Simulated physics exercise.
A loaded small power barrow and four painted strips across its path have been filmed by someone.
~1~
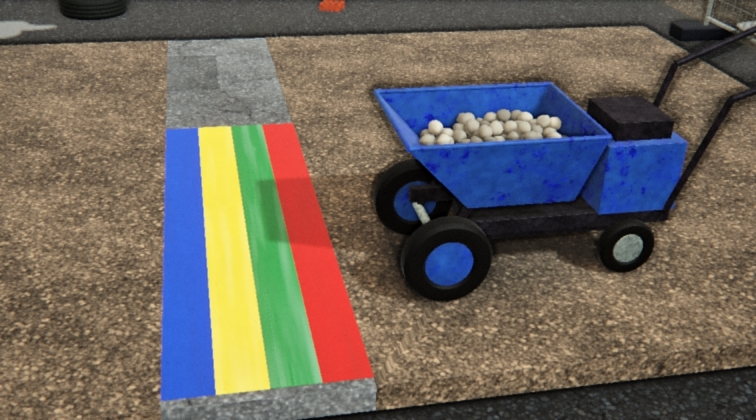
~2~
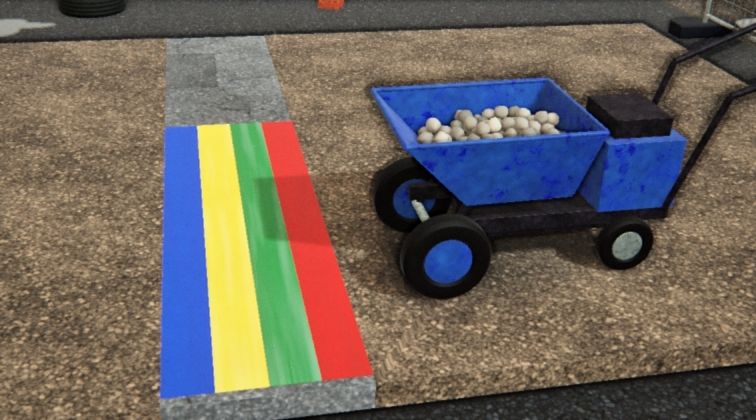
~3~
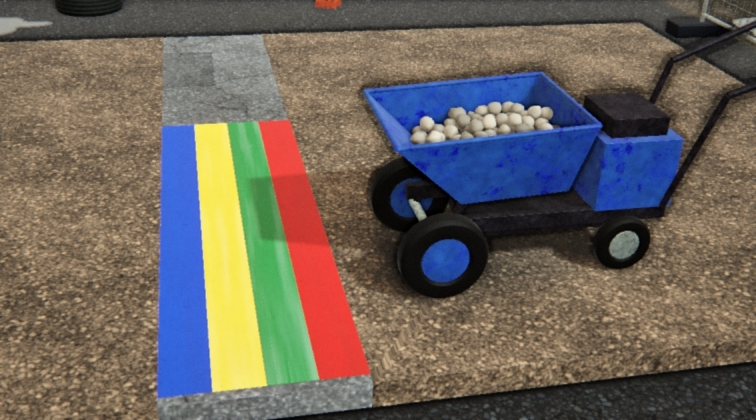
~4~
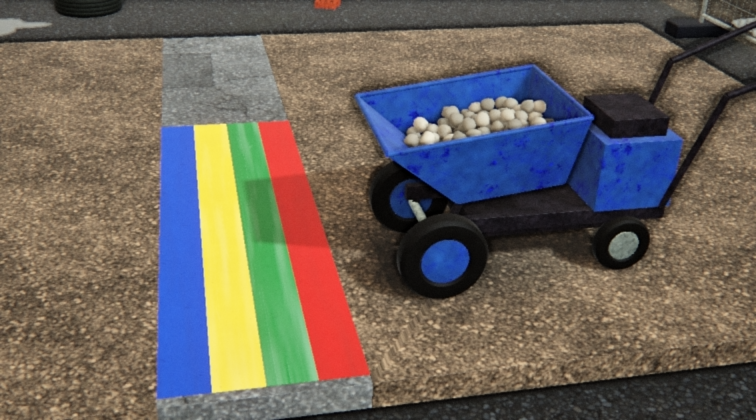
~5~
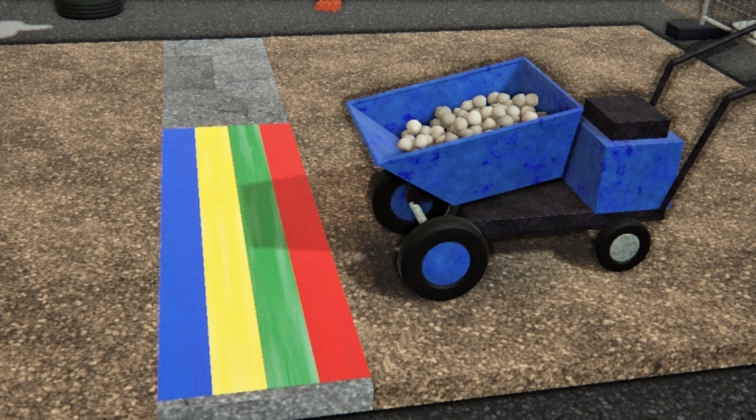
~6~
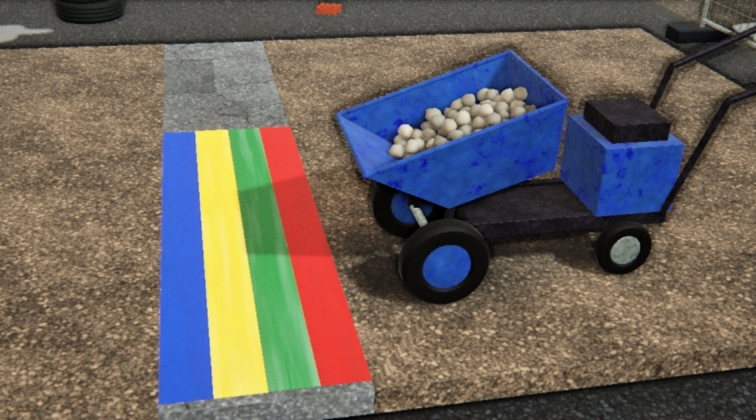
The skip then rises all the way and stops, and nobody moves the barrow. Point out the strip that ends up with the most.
The green one ends up with the most.
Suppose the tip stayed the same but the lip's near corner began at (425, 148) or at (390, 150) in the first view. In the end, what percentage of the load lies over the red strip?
Try 1: 10 %. Try 2: 0 %.
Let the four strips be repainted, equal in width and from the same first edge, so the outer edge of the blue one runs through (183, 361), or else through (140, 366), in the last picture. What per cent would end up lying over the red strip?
Roughly 0 percent first, then roughly 10 percent.
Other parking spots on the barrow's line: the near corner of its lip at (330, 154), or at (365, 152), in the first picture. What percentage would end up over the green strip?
You'd get 0 in a hundred the first time and 10 in a hundred the second.
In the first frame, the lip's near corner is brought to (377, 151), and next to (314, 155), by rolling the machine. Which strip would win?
For the first spot it is the yellow one, for the second the blue one.
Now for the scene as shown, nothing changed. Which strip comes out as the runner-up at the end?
The second place goes to the strip in yellow.
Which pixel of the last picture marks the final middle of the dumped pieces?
Close to (250, 273), more or less.
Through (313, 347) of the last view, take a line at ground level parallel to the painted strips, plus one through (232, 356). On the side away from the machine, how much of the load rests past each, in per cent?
First roughly 70 percent, then 20 percent.
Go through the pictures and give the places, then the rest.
Lip of the skip near (409, 149), level; top of the load near (518, 135), river pebbles; red strip near (337, 337); green strip near (288, 342); yellow strip near (238, 347); blue strip near (187, 352), in the first picture.
Lip of the skip near (406, 148), level; top of the load near (516, 131), in the second picture.
Lip of the skip near (398, 150), tipped barely; top of the load near (510, 127), in the third picture.
Lip of the skip near (388, 155), tipped a little; top of the load near (503, 123), in the fourth picture.
Lip of the skip near (378, 163), tipped a little; top of the load near (512, 113), in the fifth picture.
Lip of the skip near (366, 176), tipped clearly; top of the load near (509, 118); red strip near (334, 340); green strip near (286, 345); yellow strip near (236, 350); blue strip near (185, 356), in the sixth picture.
Shortly afterwards, skip tipped steeply; the whole lot in the skip.
Next, skip tipped right over; the bulk in the skip; only a few over the red strip; near a quarter over the green strip; only a few over the yellow strip.
Some moments later, skip tipped right over; near a quarter in the skip; only a few over the red strip; near a third over the green strip; near a quarter over the yellow strip; a little over the blue strip; only a few off the paint.
In the end, skip tipped right over; near a quarter in the skip; a little over the red strip; near a third over the green strip; near a quarter over the yellow strip; a little over the blue strip; only a few off the paint.
